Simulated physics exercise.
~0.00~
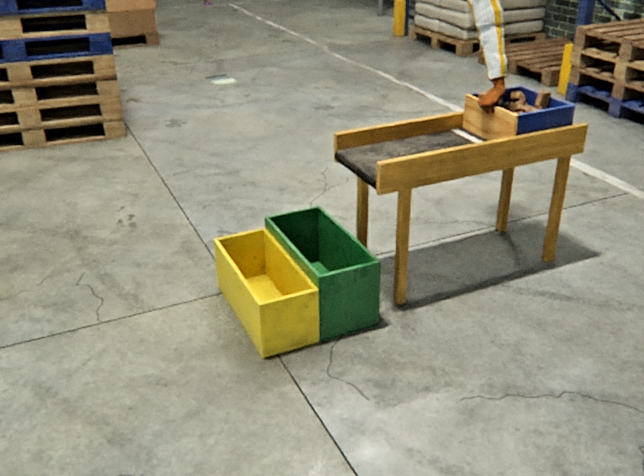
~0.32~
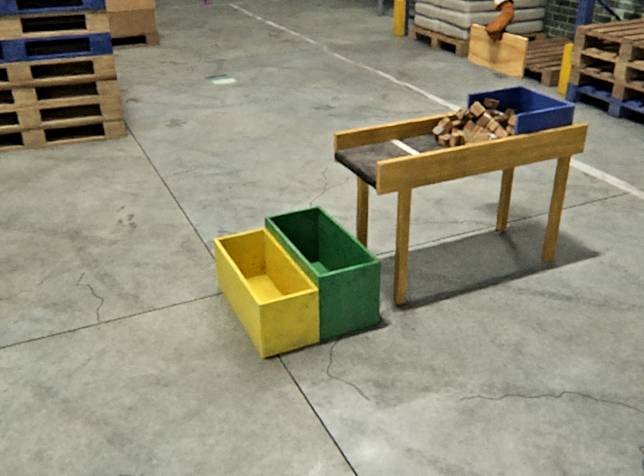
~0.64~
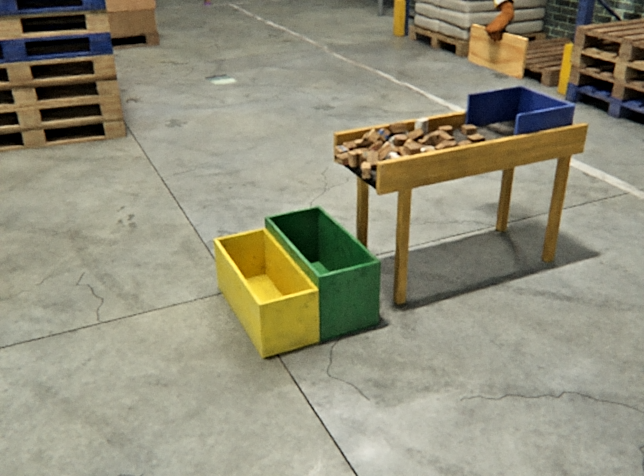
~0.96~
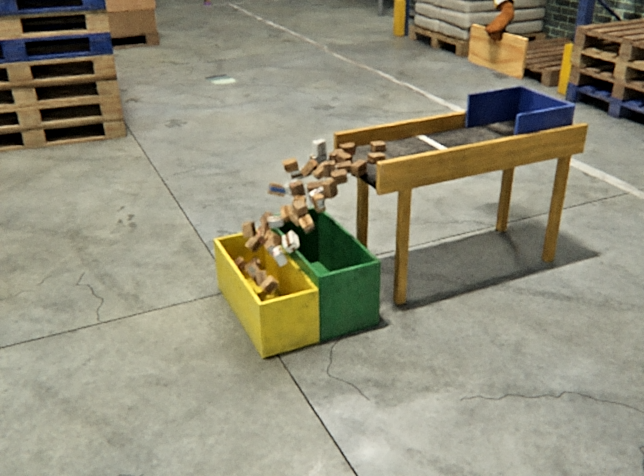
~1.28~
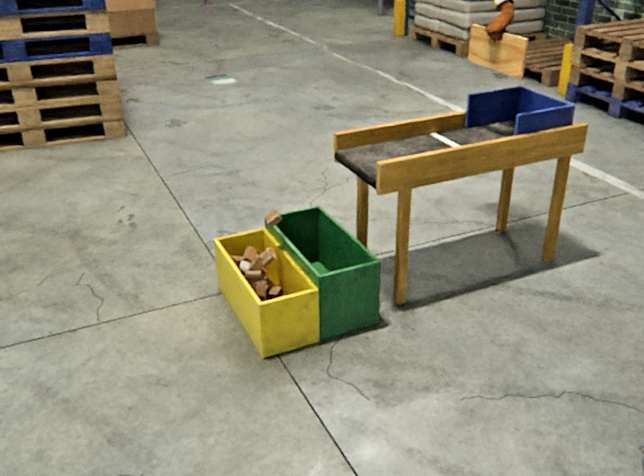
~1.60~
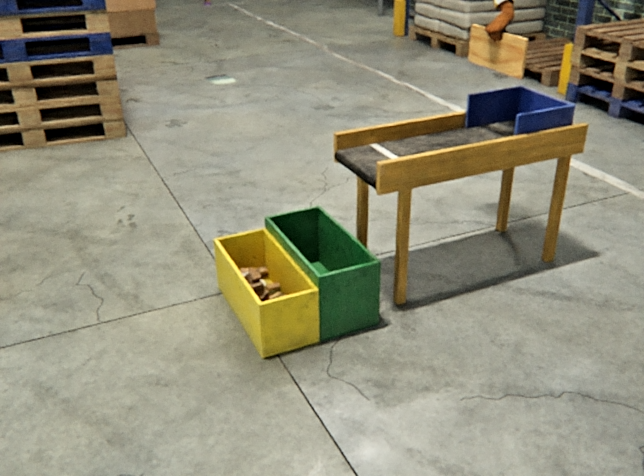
Small brown blocks spill from a blue pen as a gloved hand lifts away its wooden gate, ride left along a belt on a wooden table, and tumble off the end over a green bin, coming to rest inside the yellow tub while the green one appears empty.
